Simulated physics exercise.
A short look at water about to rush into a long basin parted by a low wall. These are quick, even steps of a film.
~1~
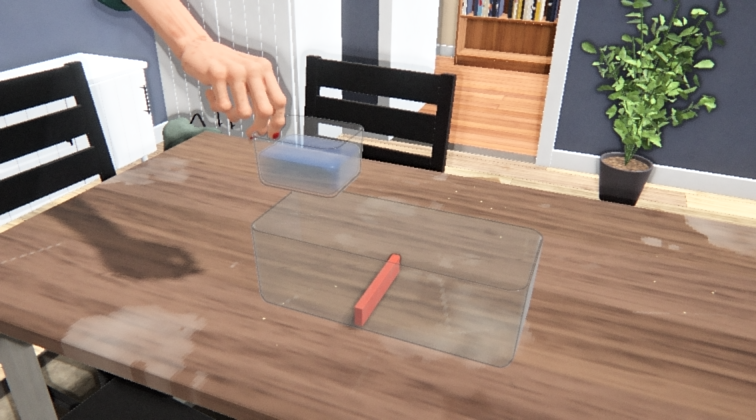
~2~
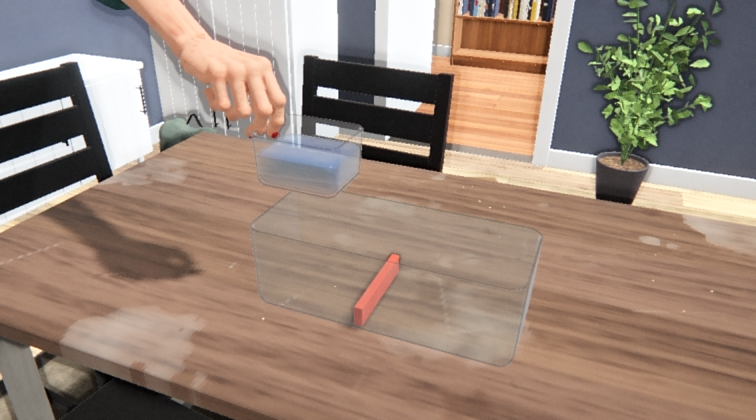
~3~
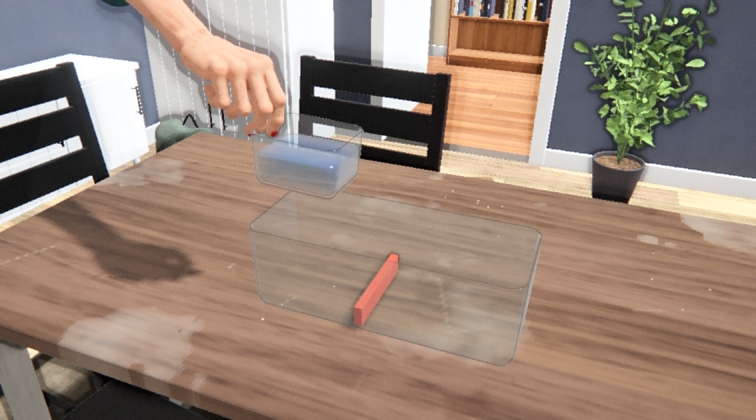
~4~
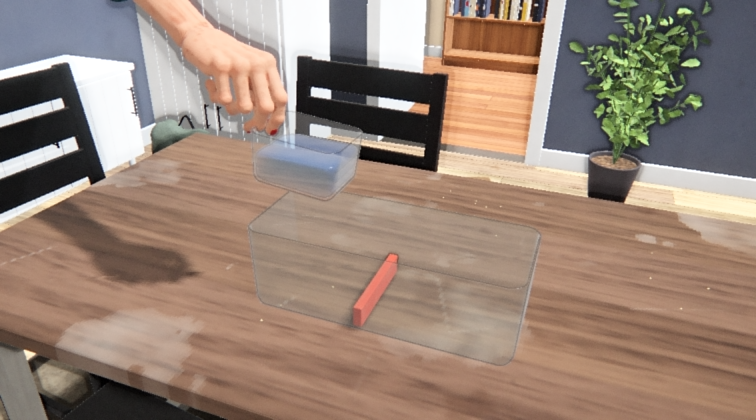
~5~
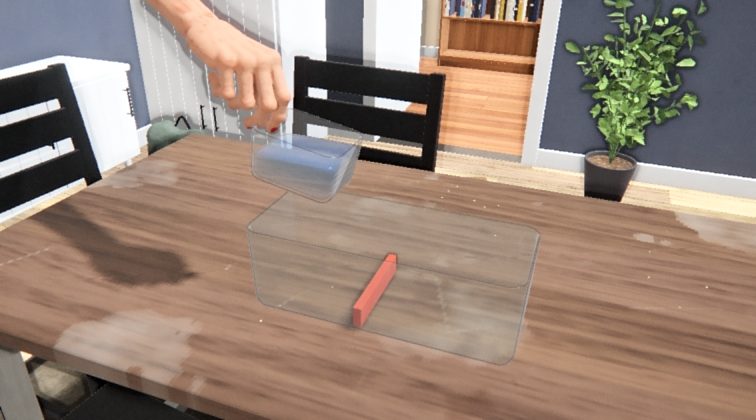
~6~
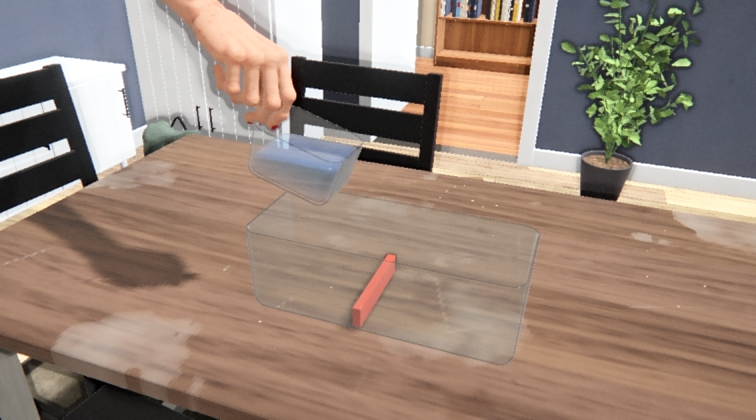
On a wooden dining table, a hand gradually tilting a small clear container of blue water above a long basin with a low red wall.
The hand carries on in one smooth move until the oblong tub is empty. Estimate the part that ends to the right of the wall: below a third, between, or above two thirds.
In the end between a third and two thirds is right of the wall.
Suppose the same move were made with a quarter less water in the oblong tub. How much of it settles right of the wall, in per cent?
Some 40 per cent.
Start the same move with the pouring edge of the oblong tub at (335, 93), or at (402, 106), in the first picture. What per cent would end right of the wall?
First some 50, then 90 per cent.
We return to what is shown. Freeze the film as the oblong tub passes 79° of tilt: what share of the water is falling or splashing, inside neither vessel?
Roughly 25 in a hundred.
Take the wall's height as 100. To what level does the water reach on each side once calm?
Some 30 per cent left and 30 right.
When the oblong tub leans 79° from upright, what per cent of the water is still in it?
Near 40 %.
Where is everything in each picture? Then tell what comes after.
In the first picture, tilt 0°; pouring edge (351, 139); surface from (274, 142) to (351, 155); the long basin's rim runs from (276, 205) to (535, 261); the wall's top is at (379, 281).
In the second picture, tilt 1°; pouring edge (351, 140); surface from (274, 142) to (351, 155).
In the third picture, tilt 3°; pouring edge (351, 141); surface from (272, 141) to (350, 155).
In the fourth picture, tilt 6°; pouring edge (351, 144); surface from (271, 141) to (349, 156).
In the fifth picture, tilt 11°; pouring edge (352, 148); surface from (270, 141) to (350, 156).
In the sixth picture, tilt 17°; pouring edge (352, 154); surface from (268, 142) to (350, 157).
A moment on, the tilt is 79° and 42 per cent is still to pour, 5 is left of the wall and 26 right of it.
Next, the tilt is 115° and 3 per cent is still to pour, 37 is left of the wall and 57 right of it.
Then the tilt is 121° and 0 per cent is still to pour, 41 is left of the wall and 59 right of it.
Later the tilt is 121° and 0 per cent is still to pour, 41 is left of the wall and 59 right of it.
Finally, 41 per cent lies left of the wall, 59 right of it and 0 outside.
